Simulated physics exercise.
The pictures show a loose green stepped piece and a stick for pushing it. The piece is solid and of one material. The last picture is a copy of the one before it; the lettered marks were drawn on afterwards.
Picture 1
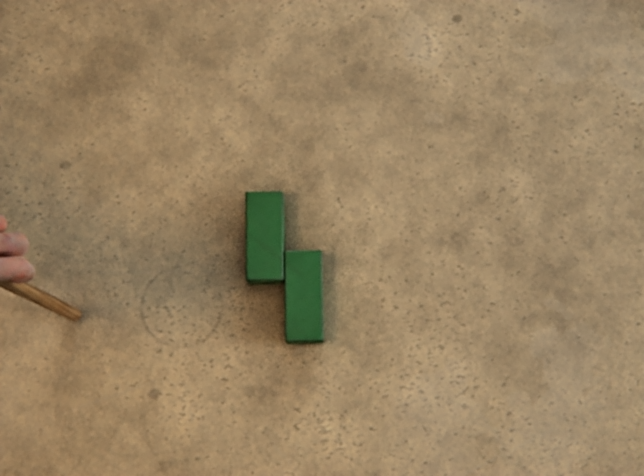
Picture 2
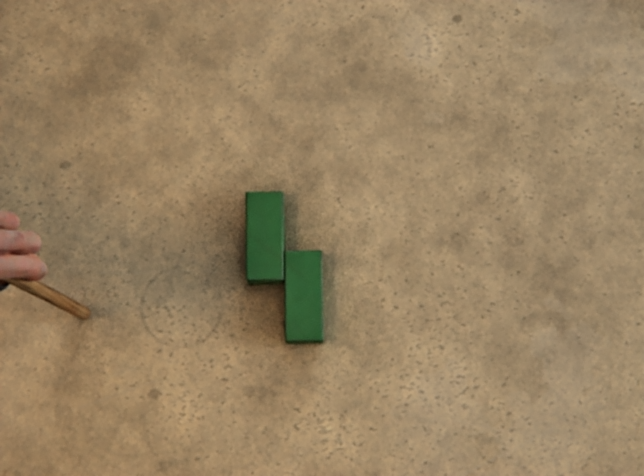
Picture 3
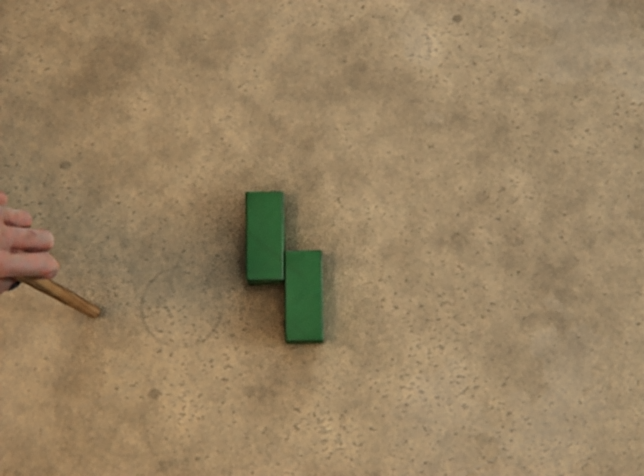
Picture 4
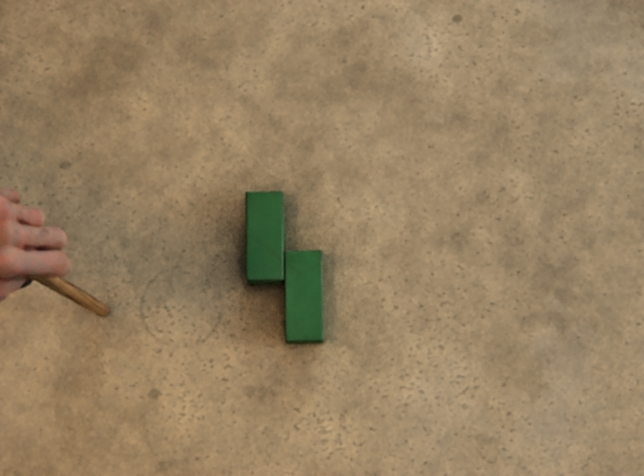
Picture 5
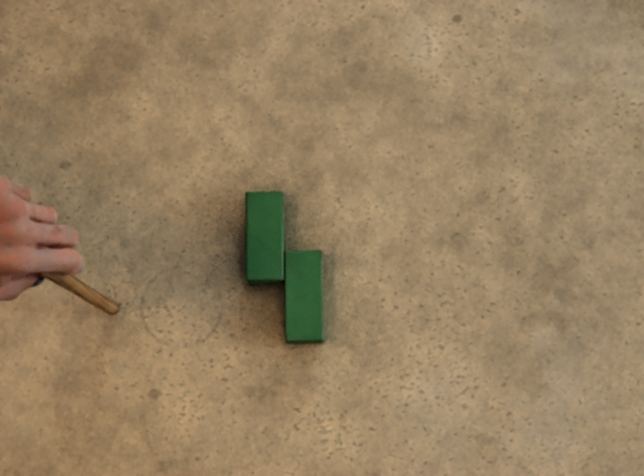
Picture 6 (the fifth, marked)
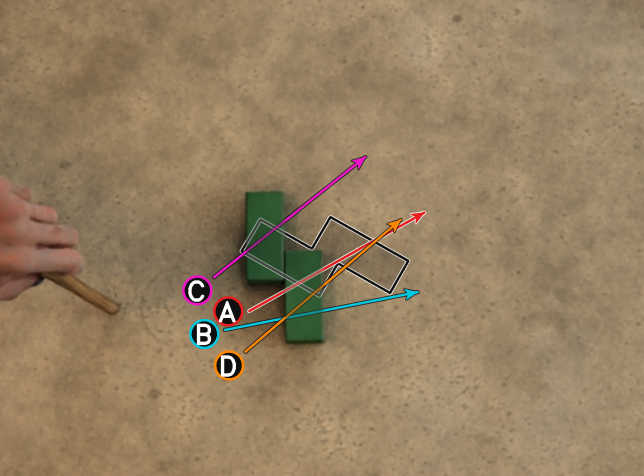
In this clip, a hand holding a wooden stick moves in from the left edge, sliding the stick's tip a short way rightward over a mottled brown surface, while a green stepped piece stays still, untouched.
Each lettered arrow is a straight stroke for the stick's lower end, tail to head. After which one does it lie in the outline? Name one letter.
Only B fits it in.
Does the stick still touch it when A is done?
Yes.
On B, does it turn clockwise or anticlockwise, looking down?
Anticlockwise.
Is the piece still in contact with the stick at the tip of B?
No.
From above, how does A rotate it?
On that stroke, anticlockwise.
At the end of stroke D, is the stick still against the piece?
Yes.
On the marked copy, A from (249, 311) to (425, 212); B from (225, 330) to (418, 292); C from (214, 277) to (365, 157); D from (245, 352) to (401, 220).
With B. Early on, foot of the stick (295, 317), piece (316, 289).
Further on, foot of the stick (366, 302), piece (356, 258).
At the end, foot of the stick (418, 292), piece (360, 248); it fills the outline.
As for the rest, A leaves the piece out of the outline, at (382, 184); C leaves the piece out of the outline, at (316, 298); D leaves the piece out of the outline, at (370, 191).
